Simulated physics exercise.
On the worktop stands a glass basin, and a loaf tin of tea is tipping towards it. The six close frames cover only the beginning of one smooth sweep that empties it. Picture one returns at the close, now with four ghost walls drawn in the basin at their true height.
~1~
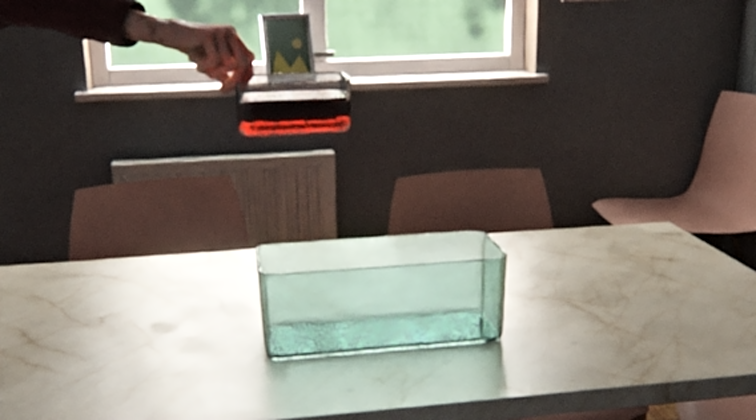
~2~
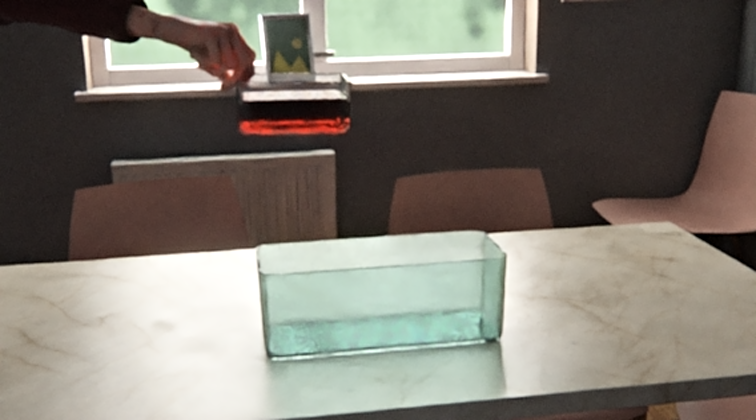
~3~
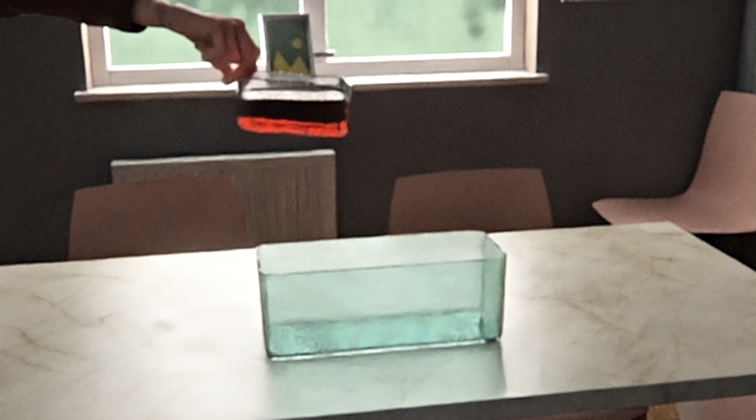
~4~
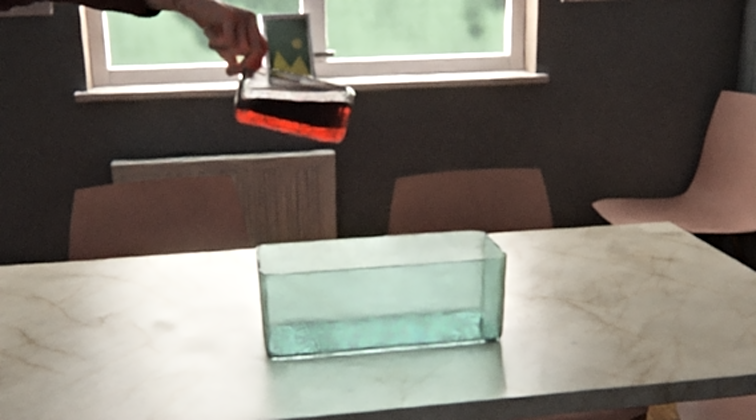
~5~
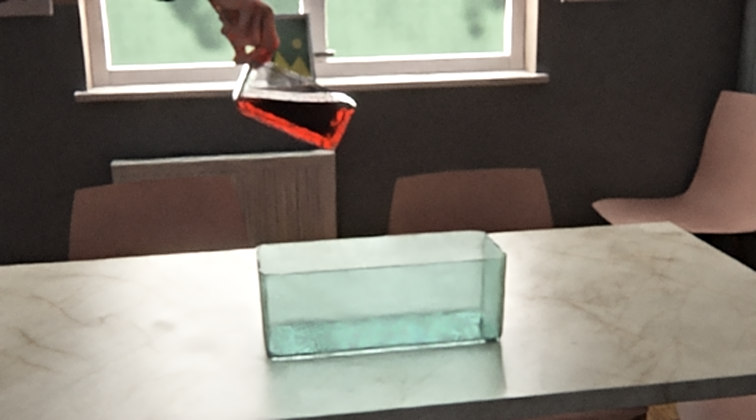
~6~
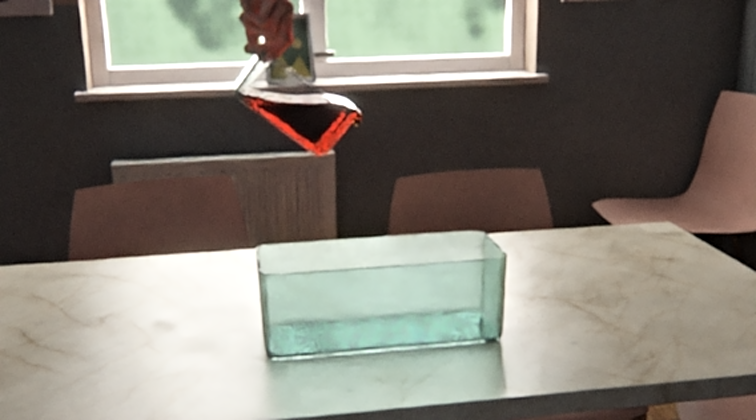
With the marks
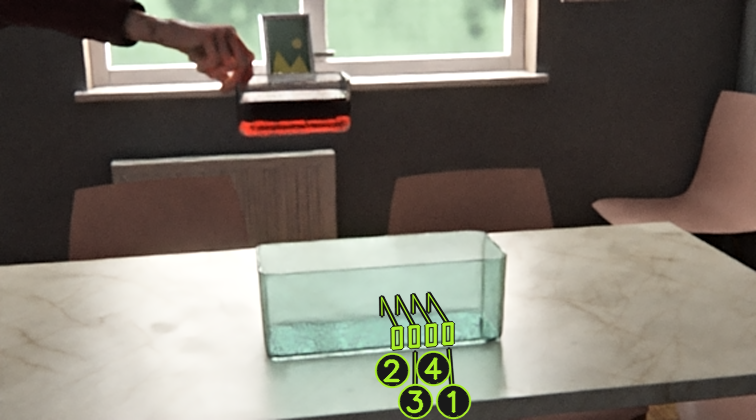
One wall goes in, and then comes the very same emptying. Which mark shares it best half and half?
The best position is 3.
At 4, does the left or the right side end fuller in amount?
The left side.
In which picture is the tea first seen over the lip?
In picture 6.
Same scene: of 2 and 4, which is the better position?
2.
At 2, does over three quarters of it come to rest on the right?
No, it does not.
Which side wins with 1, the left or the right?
More ends on the left.
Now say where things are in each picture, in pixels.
Upright, lip at (345, 75); basin from (266, 358) to (502, 338); nothing has left yet.
Upright, lip at (345, 77); nothing has left yet.
Tipped about 7°, lip at (347, 82); nothing has left yet.
Tipped about 15°, lip at (350, 90); nothing has left yet.
Tipped about 26°, lip at (351, 101); nothing has left yet.
Tipped about 39°, lip at (349, 113); tea is over the lip, down to (353, 120).
On the marked copy, 1 at (448, 349); 2 at (398, 353); 3 at (415, 352); 4 at (432, 350).
If 1 is chosen, about 83 % ends left of the wall and 13 % right of it; 4 % is lost outside.
If 2 is chosen, about 37 % ends left of the wall and 60 % right of it; 3 % is lost outside.
If 3 is chosen, about 51 % ends left of the wall and 46 % right of it; 3 % is lost outside.
If 4 is chosen, about 76 % ends left of the wall and 20 % right of it; 4 % is lost outside.
